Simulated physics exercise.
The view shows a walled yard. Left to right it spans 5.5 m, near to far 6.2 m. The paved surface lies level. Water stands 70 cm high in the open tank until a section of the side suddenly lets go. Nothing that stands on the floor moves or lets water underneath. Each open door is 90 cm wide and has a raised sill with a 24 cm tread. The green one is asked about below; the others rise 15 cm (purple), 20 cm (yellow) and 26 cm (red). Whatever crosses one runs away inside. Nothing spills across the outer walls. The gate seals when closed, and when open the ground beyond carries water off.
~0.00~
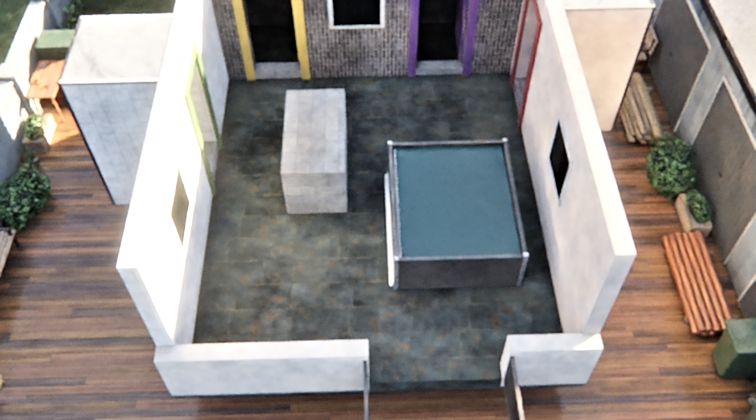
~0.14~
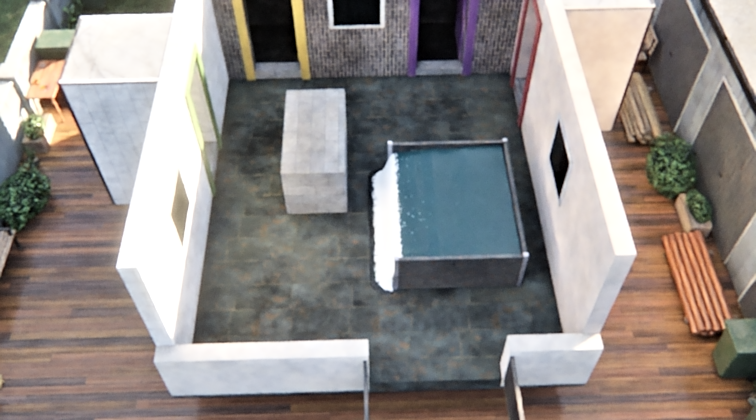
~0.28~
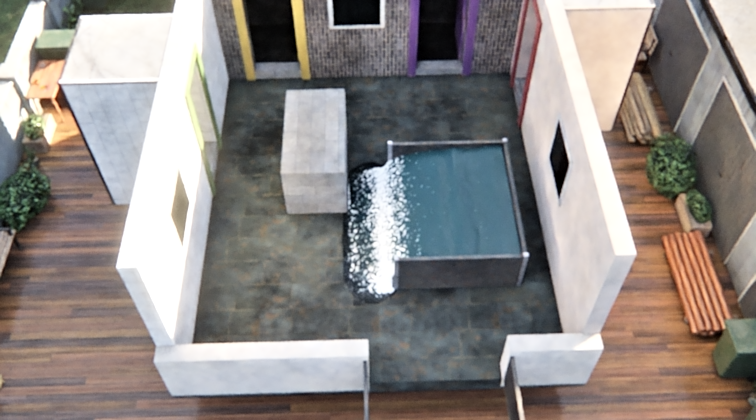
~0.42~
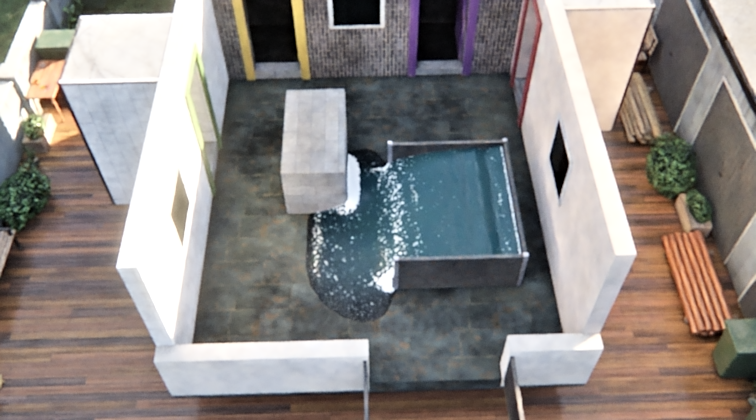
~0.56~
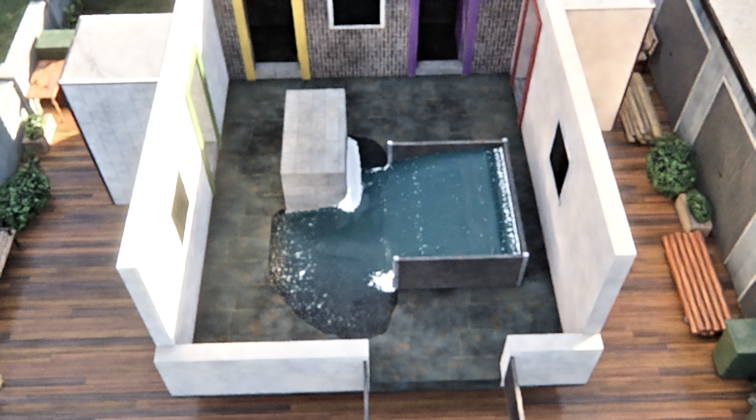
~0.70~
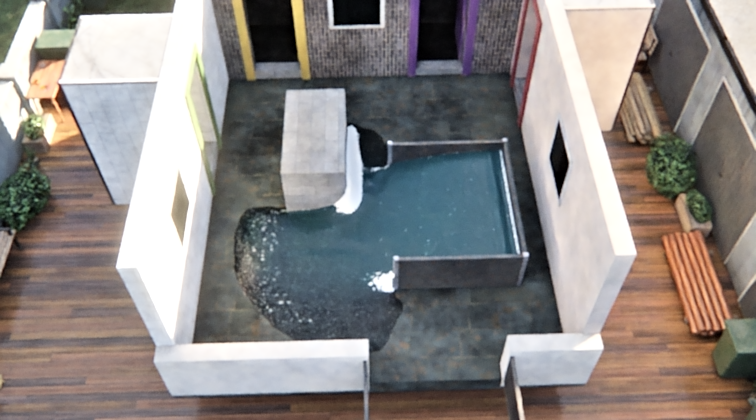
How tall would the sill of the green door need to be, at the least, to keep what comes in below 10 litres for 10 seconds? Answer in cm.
About 8 cm.
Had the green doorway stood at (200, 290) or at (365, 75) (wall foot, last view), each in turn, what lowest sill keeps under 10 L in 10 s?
Roughly 33 and 19 cm.
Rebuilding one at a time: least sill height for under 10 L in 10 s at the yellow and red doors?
About 16 cm at yellow and 12.5 cm at red.
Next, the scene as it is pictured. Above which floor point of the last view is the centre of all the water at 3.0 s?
Around (336, 228).
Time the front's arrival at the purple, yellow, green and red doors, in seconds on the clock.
Purple 1.6 s, yellow 2.2 s, green 1.4 s, red 2.6 s.
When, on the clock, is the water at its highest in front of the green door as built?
Around 2.2 s.
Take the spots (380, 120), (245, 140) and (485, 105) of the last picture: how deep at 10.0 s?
Roughly 6, 8 and 12 cm, in turn.
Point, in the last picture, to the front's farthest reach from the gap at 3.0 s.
Around (229, 82).
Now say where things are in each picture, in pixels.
The first picture shows still water, 70 cm deep, in the open tank at (454, 200); the green door at (205, 129) is dry.
In the second picture, the front is at (378, 285), 0.3 m from the gap at (395, 218); 0.6 m2 of floor is wet, 70 cm left at the back.
In the third picture, the gap is at (394, 220), the front 0.7 m out at (351, 283); the back of the open tank holds 70 cm.
In the fourth picture, the gap is at (394, 221), the front 1.3 m out at (313, 274); the back of the open tank holds 66 cm.
In the fifth picture, the gap is at (394, 221), the front 1.9 m out at (275, 272); the back of the open tank holds 59 cm.
In the sixth picture, the front is at (240, 242), 2.5 m from the gap at (394, 221); 5.9 m2 of floor is wet, 60 cm left at the back; the green door at (205, 129), 3.4 m from the gap, is still 1.2 m from the nearest water.
After 1.4 s water covers 45 % of the floor, deepest (45 cm) near (361, 201); 3 cm at the green door, 0 litres in over its 24 cm sill.
After 3.0 s water covers 70 % of the floor, deepest (33 cm) near (189, 372); 9 cm at the green door, 0 litres in over its 24 cm sill.
After 10.0 s water covers 100 % of the floor, deepest (16 cm) near (551, 361); 8 cm at the green door, 0 litres in over its 24 cm sill.
At the green door as built, the water arrived by 1.4 s and peaked near 11 cm at 2.2 s.
Run again over the same 10 s with other heights there, 24 litres in over 6.5 cm, 2 litres over 10 cm. The limit of 10 litres is kept from about 8 cm up.
